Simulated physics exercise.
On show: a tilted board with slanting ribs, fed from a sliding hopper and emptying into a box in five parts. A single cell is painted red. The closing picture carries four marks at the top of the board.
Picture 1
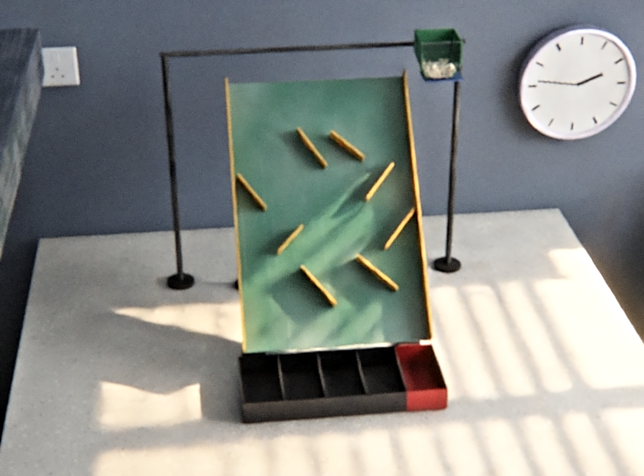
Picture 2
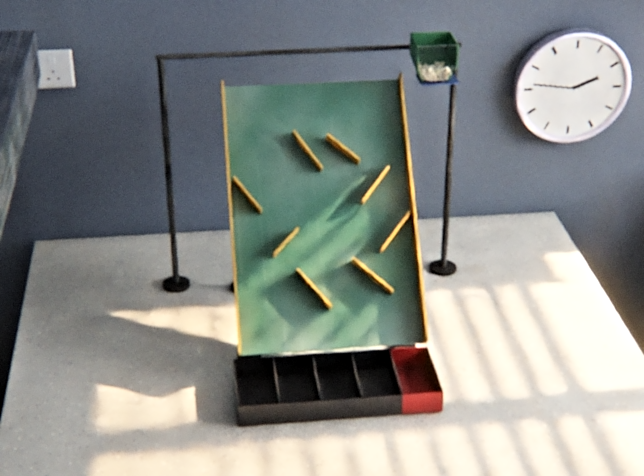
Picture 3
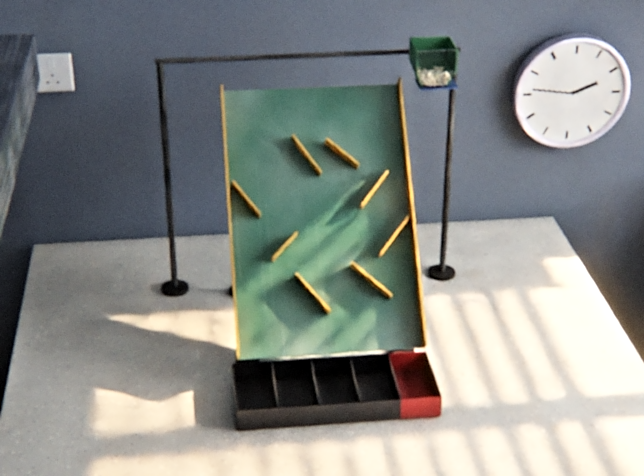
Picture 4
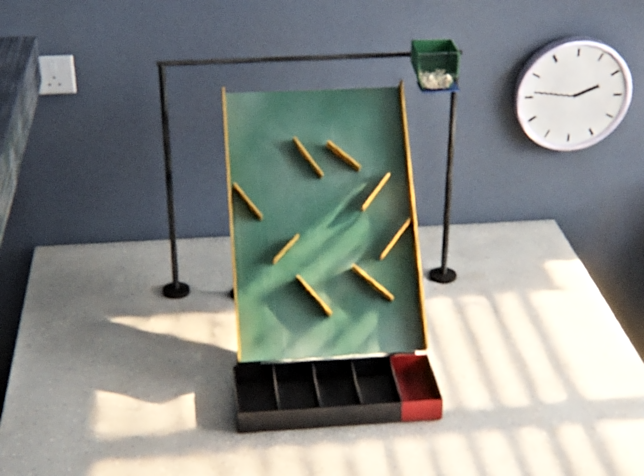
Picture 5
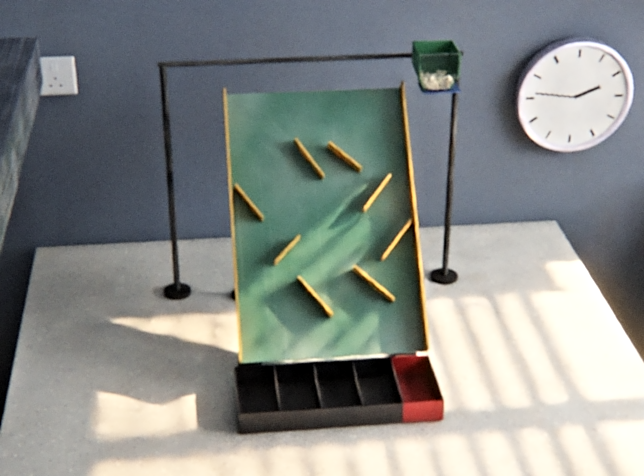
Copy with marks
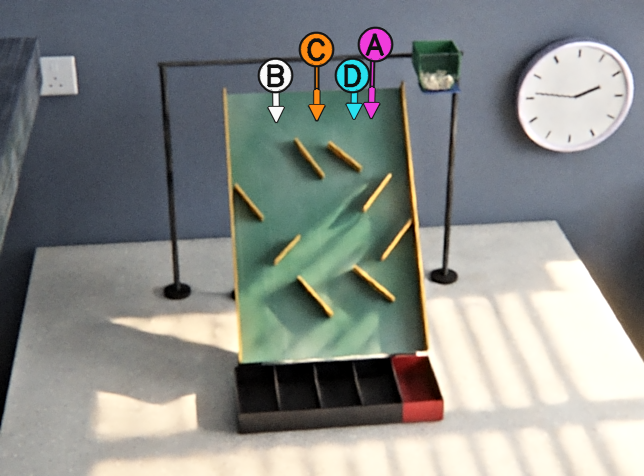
In this clip, a green hopper of white beans sits at the upper right of a tilted green board with slanting ribs, above a box with one red cell; nothing moves except a slight shift of the view.
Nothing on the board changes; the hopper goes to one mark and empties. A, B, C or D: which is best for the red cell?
I would pick mark C.
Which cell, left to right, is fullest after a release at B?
The first.
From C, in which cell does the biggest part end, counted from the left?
It is the fifth one.
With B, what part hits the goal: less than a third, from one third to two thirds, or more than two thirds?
It is less than a third.
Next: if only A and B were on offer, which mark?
A.
On the marked copy, mark A meets the board at (371, 112); mark B meets the board at (276, 116); mark C meets the board at (316, 114); mark D meets the board at (354, 113).
For mark A, about a third in the red cell, about two thirds in other cells, a stray few held on the board.
For mark B, a small part in the red cell, nearly all in other cells.
For mark C, about two thirds in the red cell, about a third in other cells.
For mark D, about a quarter in the red cell, about two thirds in other cells, a small part held on the board.
